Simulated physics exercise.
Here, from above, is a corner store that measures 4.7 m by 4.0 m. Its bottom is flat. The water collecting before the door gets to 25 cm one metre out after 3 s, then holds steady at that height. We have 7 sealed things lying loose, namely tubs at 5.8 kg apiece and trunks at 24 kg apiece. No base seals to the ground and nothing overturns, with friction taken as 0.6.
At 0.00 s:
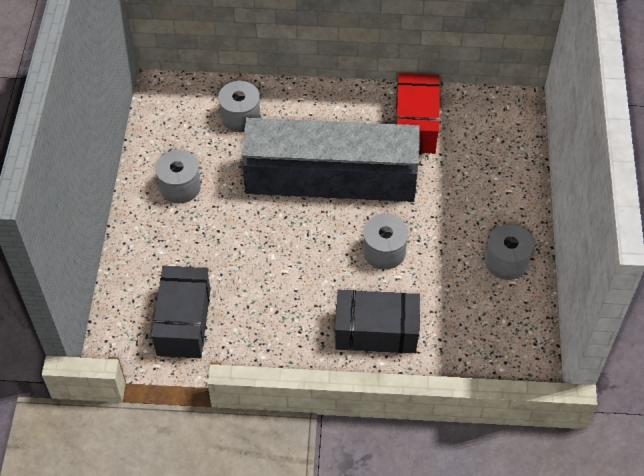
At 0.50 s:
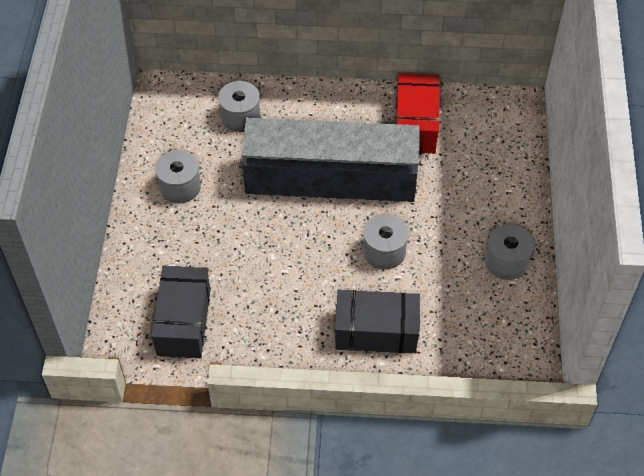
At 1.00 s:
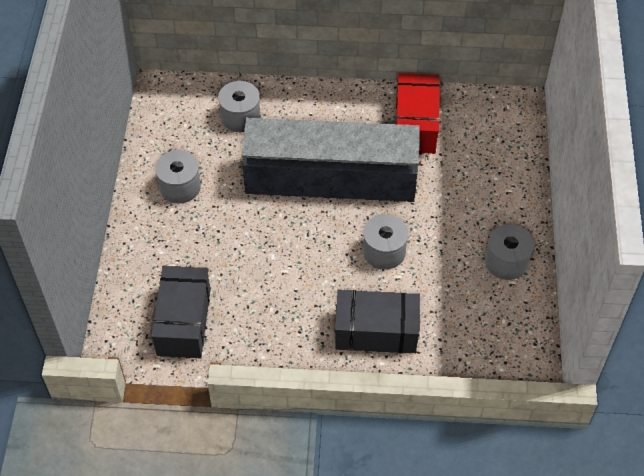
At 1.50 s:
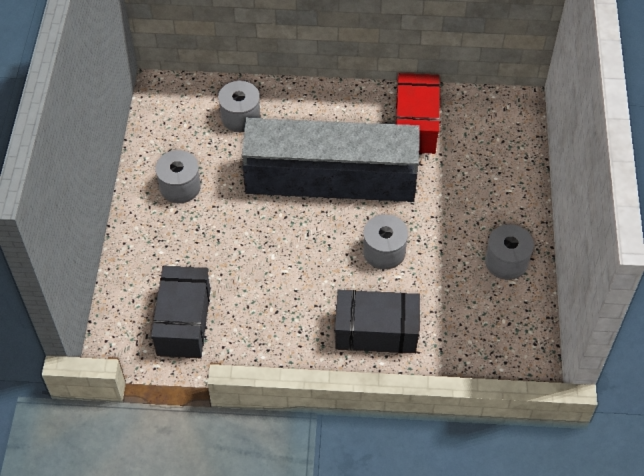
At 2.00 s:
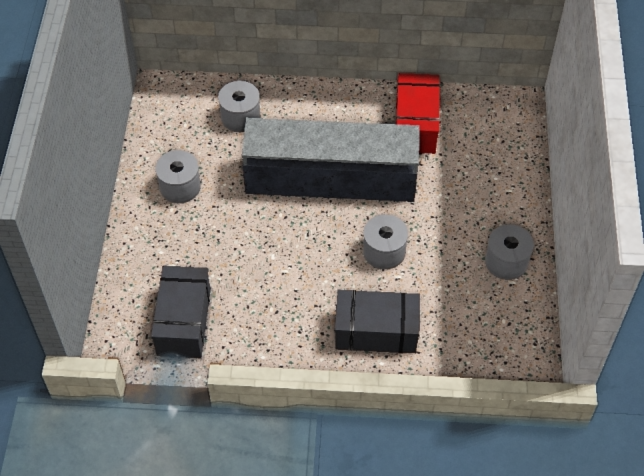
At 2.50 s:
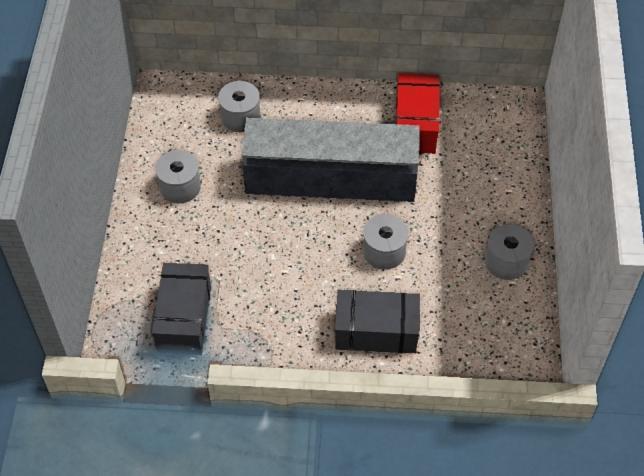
Water spreads over the paving outside a walled room, rises along the low front wall, then passes through the doorway gap onto the speckled floor around a dark trunk, while the tubs, trunks and long counter stay still.
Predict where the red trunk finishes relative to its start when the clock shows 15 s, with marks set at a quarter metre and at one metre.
It should cover a long stretch.
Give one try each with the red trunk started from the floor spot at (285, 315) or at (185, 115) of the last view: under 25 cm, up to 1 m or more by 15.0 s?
The first start leaves it slightly displaced, the second leaves it well away.
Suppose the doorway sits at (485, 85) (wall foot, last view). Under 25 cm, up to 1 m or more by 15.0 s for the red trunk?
In that case the red trunk moves a short way.
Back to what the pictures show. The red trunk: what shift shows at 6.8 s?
0 cm or so by then.
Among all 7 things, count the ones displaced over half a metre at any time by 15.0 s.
The answer here is 7.
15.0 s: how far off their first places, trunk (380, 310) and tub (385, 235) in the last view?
60 cm, 150 cm.
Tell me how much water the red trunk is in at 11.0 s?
10 cm or so.
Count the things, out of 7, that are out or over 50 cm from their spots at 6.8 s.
3 in all.
After 3.5 s the red trunk is near (418, 102), 0.0 m from its start, aground; 0 afloat.
After 6.8 s the red trunk is near (418, 102), 0.0 m from its start, aground; 1 afloat.
After 11.0 s the red trunk is near (492, 129), 0.9 m from its start, afloat; 6 afloat.
After 15.0 s the red trunk is near (439, 336), 2.9 m from its start, afloat; 7 afloat.
